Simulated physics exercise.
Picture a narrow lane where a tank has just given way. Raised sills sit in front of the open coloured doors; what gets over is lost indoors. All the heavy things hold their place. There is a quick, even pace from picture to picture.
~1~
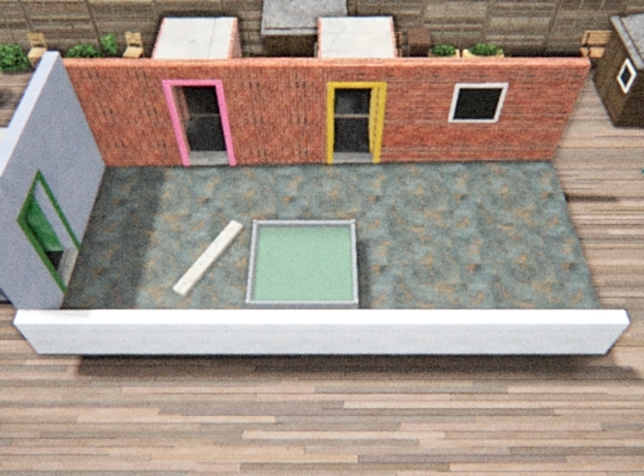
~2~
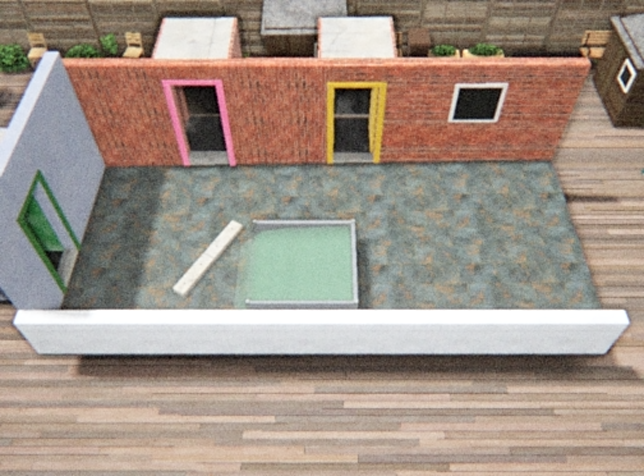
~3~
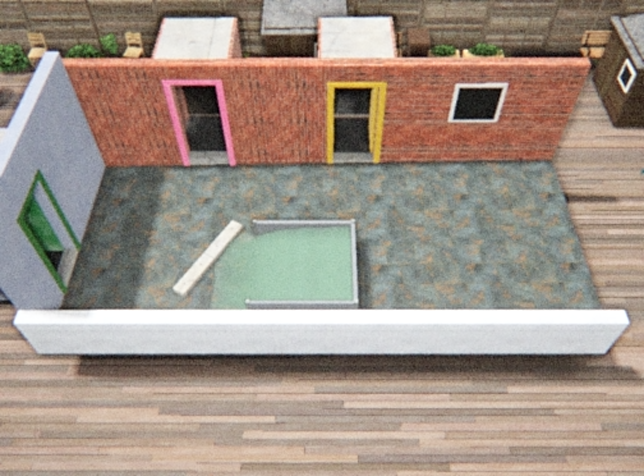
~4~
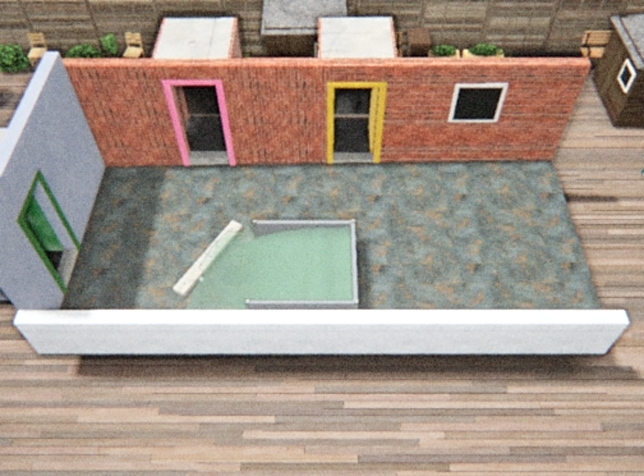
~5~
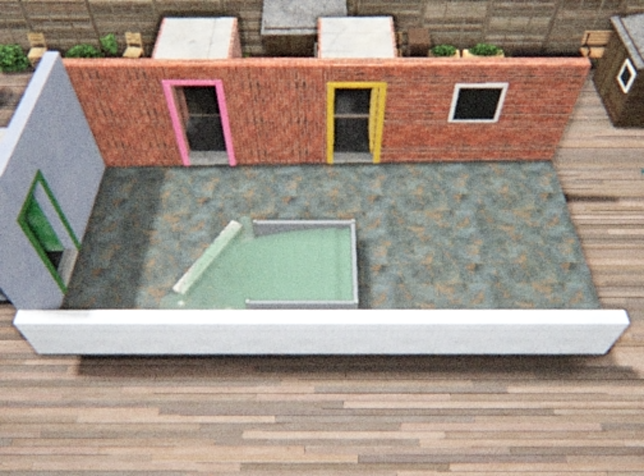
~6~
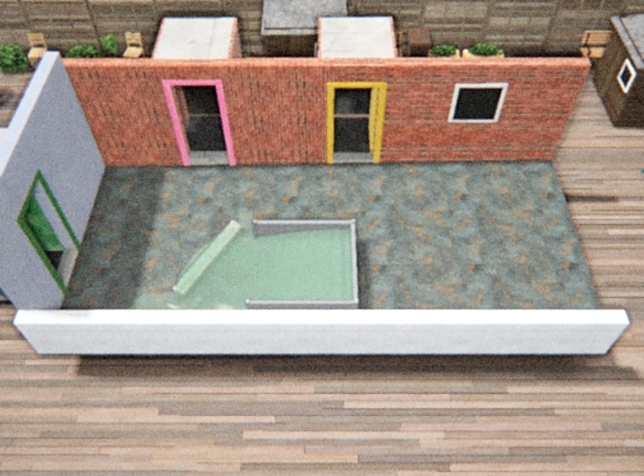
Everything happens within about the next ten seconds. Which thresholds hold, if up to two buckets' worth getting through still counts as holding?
The green door does not hold; the yellow door holds; the pink door holds.
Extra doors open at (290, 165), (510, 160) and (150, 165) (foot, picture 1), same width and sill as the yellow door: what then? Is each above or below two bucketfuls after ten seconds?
As listed: Is under, stays under, is over.
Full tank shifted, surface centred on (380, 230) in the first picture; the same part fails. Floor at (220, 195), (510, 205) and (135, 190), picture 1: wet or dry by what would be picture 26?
Soaked, spared, soaked.
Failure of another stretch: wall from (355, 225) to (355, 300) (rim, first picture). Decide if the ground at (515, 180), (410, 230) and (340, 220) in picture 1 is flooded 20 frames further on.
Submerged, submerged, bone-dry.
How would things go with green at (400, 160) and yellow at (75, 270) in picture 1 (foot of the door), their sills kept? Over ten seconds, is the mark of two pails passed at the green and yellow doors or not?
Outcome - green: Comes in under it, yellow: Breaks the limit.
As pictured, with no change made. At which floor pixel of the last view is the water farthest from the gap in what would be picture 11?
By then the tip should be at about (53, 334).
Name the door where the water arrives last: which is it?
My pick is the door marked yellow.
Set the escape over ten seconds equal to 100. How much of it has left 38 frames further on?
Log: Around 100 %, estimated.
A moment on, water covers 25 % of the floor; the green door not reached, the yellow door not reached, the pink door not reached.
Next, water covers 35 % of the floor; the green door under two buckets in, the yellow door not reached, the pink door not reached.
Then, water covers 40 % of the floor; the green door far over two buckets in, the yellow door not reached, the pink door wet at the sill, nothing in.
Later, water covers 50 % of the floor; the green door far over two buckets in, the yellow door wet at the sill, nothing in, the pink door wet at the sill, nothing in.
In the end, water covers 75 % of the floor; the green door far over two buckets in, the yellow door wet at the sill, nothing in, the pink door wet at the sill, nothing in.
